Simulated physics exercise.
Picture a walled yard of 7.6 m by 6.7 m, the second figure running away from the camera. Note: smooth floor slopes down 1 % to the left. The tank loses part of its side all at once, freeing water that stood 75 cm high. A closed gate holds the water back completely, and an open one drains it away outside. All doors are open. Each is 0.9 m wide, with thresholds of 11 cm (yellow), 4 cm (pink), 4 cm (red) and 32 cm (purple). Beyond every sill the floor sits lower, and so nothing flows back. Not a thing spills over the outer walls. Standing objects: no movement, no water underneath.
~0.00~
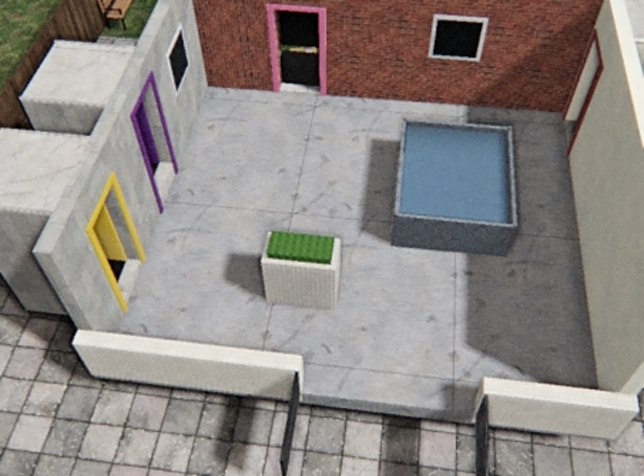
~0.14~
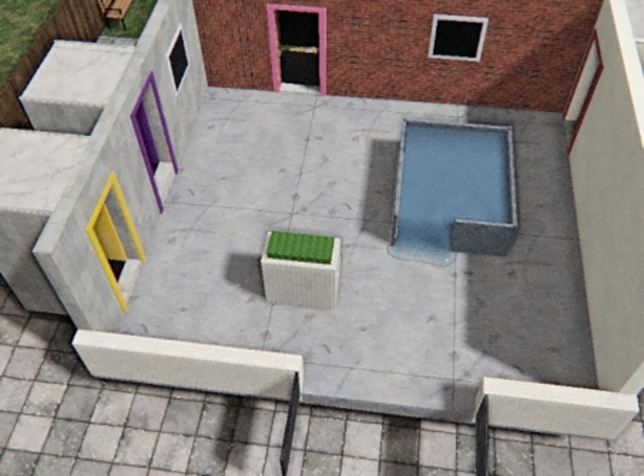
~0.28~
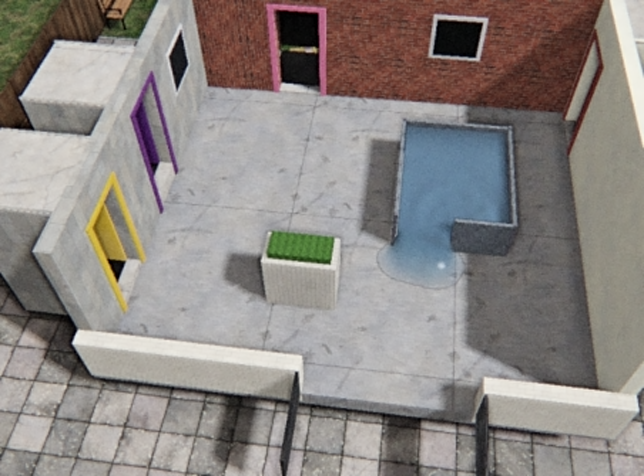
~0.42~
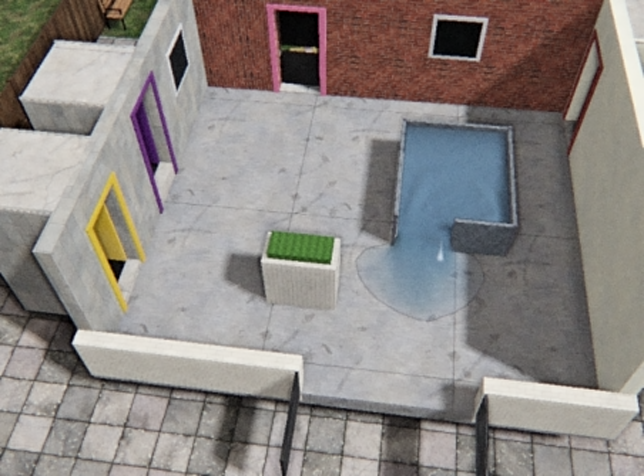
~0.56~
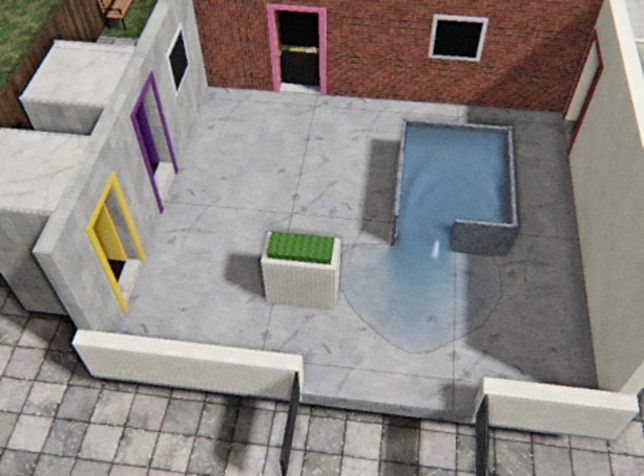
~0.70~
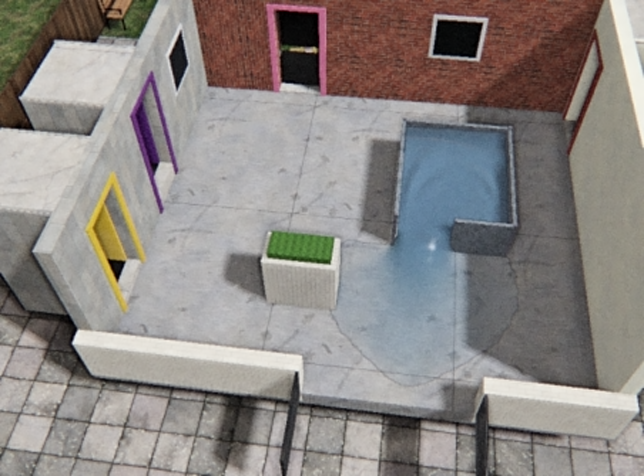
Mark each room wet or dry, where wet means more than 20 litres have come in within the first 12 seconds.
Yellow door - dry, pink door - dry, red door - dry, purple door - dry.
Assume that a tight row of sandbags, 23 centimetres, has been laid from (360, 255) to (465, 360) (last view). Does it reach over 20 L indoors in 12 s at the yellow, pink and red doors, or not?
Moved that way: Yellow holds, pink holds, red breaches it.
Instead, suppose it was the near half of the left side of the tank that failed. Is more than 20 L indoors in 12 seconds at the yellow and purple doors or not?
At yellow the amount is higher than the mark, while at purple it is beneath the mark.
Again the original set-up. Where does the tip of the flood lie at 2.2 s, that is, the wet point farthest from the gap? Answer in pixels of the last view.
About pixel (164, 362).
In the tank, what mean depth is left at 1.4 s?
It averages close to 53 cm.
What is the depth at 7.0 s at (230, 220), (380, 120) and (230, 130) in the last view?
Spot one 3 cm, spot two 0 cm, spot three 0 cm.
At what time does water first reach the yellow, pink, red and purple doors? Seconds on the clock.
Times: Yellow 3.2 seconds, pink 11.0 seconds, red 7.5 seconds, purple 3.8 seconds.
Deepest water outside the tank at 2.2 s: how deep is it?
About 34 cm.
After 1.4 s water covers 20 % of the floor and is deepest (44 cm) near (414, 249); yellow door not reached, pink door not reached, red door not reached, purple door not reached.
After 2.2 s water covers 25 % of the floor and is deepest (34 cm) near (414, 249); yellow door not reached, pink door not reached, red door not reached, purple door not reached.
After 3.5 s water covers 35 % of the floor and is deepest (26 cm) near (414, 249); yellow door 6 cm at the sill, 0 L in, pink door not reached, red door not reached, purple door not reached.
After 7.0 s water covers 55 % of the floor and is deepest (14 cm) near (414, 249); yellow door 5 cm at the sill, 0 L in, pink door not reached, red door not reached, purple door 4 cm at the sill, 0 L in.
After 12.0 s water covers 70 % of the floor and is deepest (8 cm) near (403, 248); yellow door 4 cm at the sill, 0 L in, pink door 2 cm at the sill, 0 L in, red door 3 cm at the sill, 0 L in, purple door 4 cm at the sill, 0 L in.
